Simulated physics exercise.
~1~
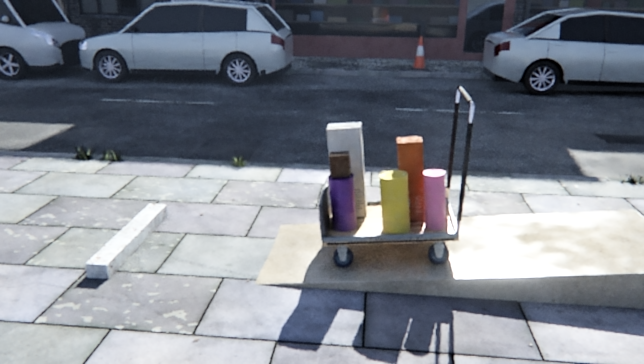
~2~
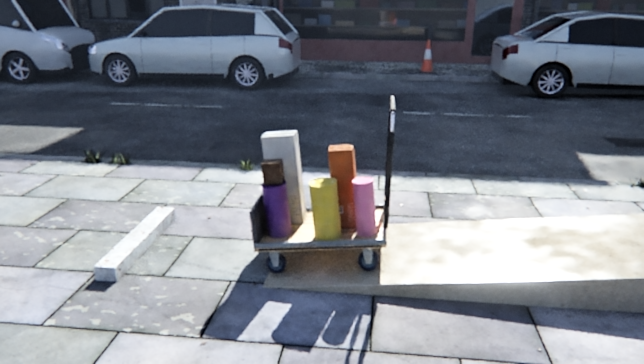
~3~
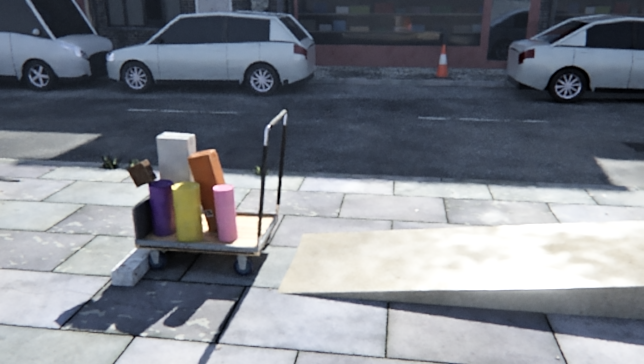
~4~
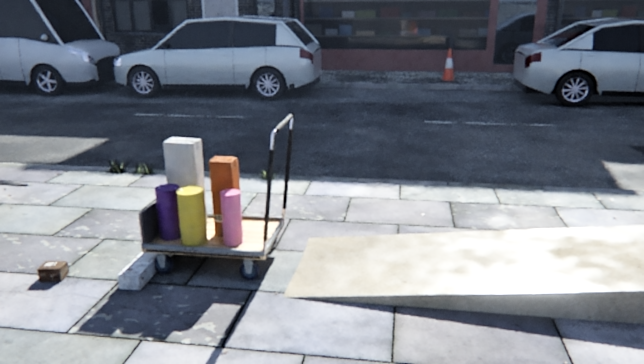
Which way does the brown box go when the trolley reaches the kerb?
It moves to the left, coming off the front of the trolley and ending up on the paving beyond the kerb.
